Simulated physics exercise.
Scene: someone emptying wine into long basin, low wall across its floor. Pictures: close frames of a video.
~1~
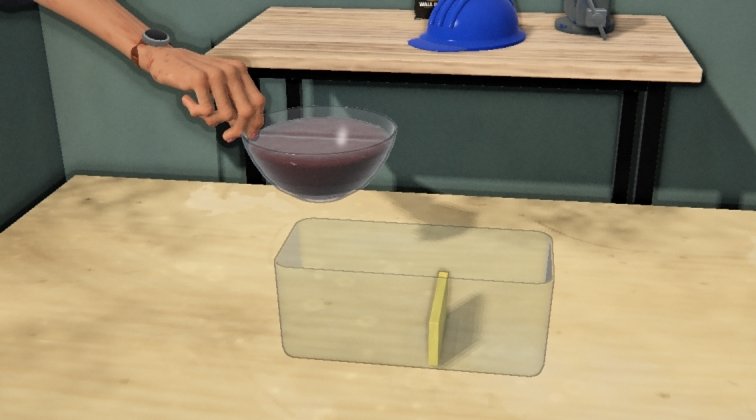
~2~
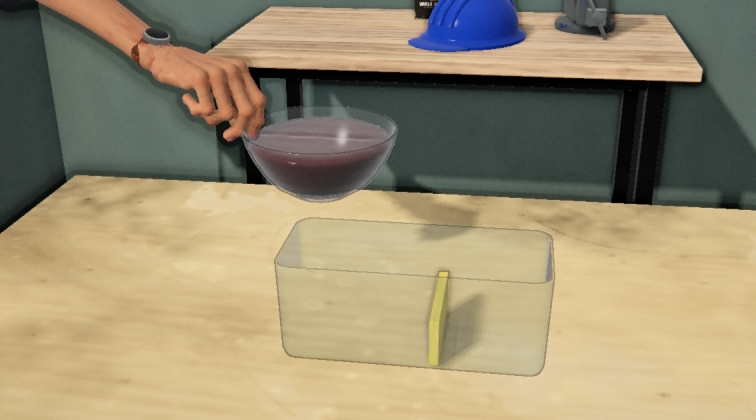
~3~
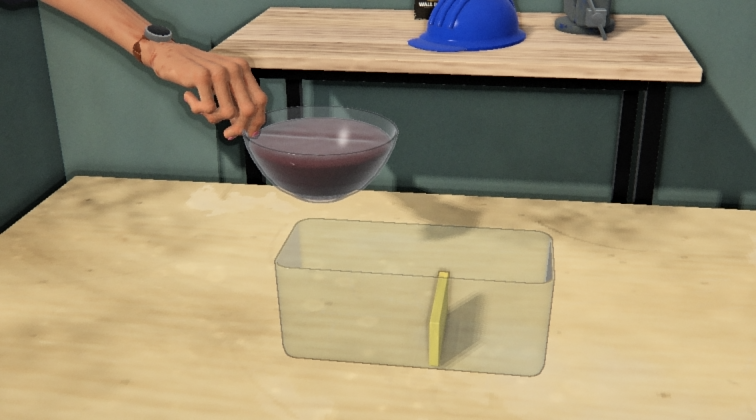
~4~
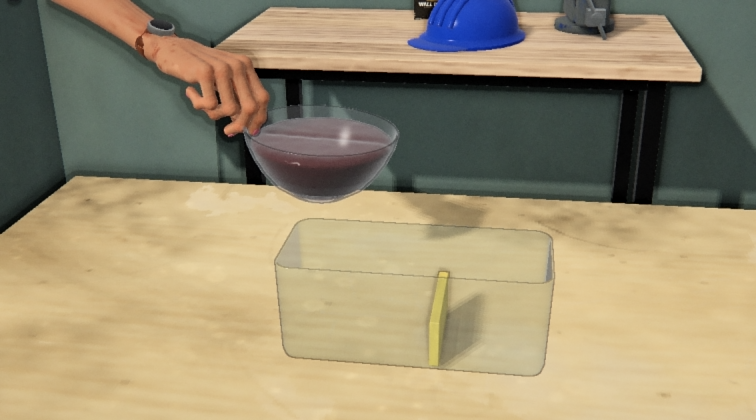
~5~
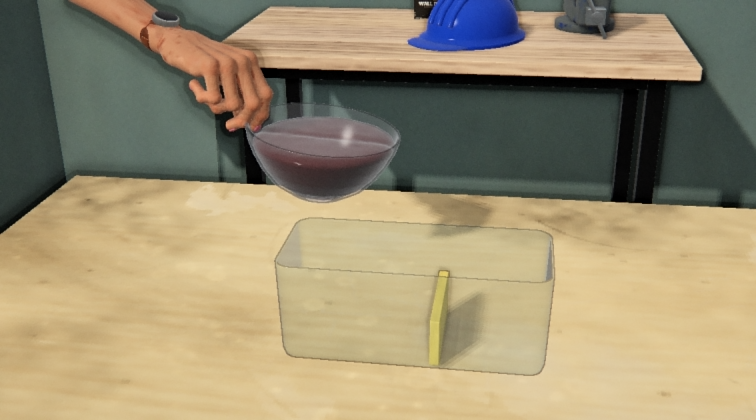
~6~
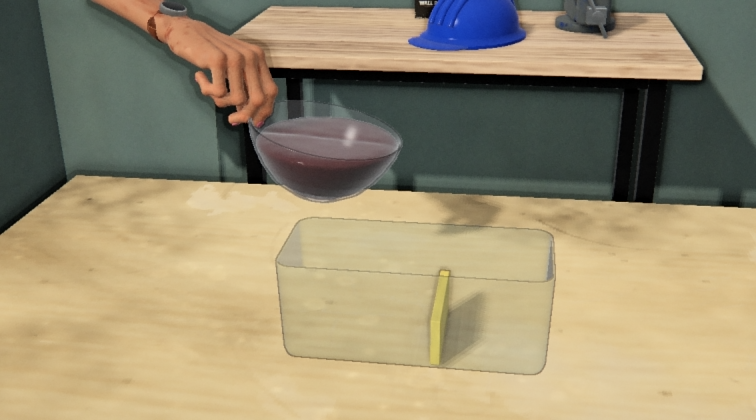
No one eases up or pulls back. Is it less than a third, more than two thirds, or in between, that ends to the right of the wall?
The right side of the wall holds a middle share, one third to two thirds.
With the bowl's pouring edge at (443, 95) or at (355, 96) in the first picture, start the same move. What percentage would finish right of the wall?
About 85 % the first time, about 10 % the second.
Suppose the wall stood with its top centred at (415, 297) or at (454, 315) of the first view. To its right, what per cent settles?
80 per cent, then 35 per cent, roughly.
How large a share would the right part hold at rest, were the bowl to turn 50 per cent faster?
Some 40 per cent.
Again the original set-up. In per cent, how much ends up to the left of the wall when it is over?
Roughly 45 %.
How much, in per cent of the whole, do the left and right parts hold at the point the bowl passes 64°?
Near 5 in a hundred left, near 20 in a hundred right.
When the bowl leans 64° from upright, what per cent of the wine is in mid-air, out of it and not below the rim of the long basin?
35 %.
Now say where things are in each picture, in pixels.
In the first picture, tilt 0°; pouring edge (395, 133); surface from (252, 134) to (392, 140); the long basin's rim runs from (286, 242) to (552, 259); the wall's top is at (439, 297).
In the second picture, tilt 0°; pouring edge (396, 134); surface from (252, 134) to (392, 140).
In the third picture, tilt 2°; pouring edge (397, 136); surface from (253, 133) to (393, 142).
In the fourth picture, tilt 4°; pouring edge (397, 139); surface from (254, 132) to (393, 143).
In the fifth picture, tilt 7°; pouring edge (399, 143); surface from (255, 131) to (395, 144).
In the sixth picture, tilt 11°; pouring edge (401, 148); surface from (260, 131) to (399, 145).
A moment on, the bowl is tipped part way and 41 per cent is still to pour, 3 is left of the wall and 21 right of it.
Next, the bowl is tipped on its side and 1 per cent is still to pour, 40 is left of the wall and 52 right of it.
Then the bowl is tipped on its side and 0 per cent is still to pour, 44 is left of the wall and 53 right of it.
Later the bowl is tipped on its side and 0 per cent is still to pour, 44 is left of the wall and 53 right of it.
Finally, 44 per cent lies left of the wall, 53 right of it and 4 outside.
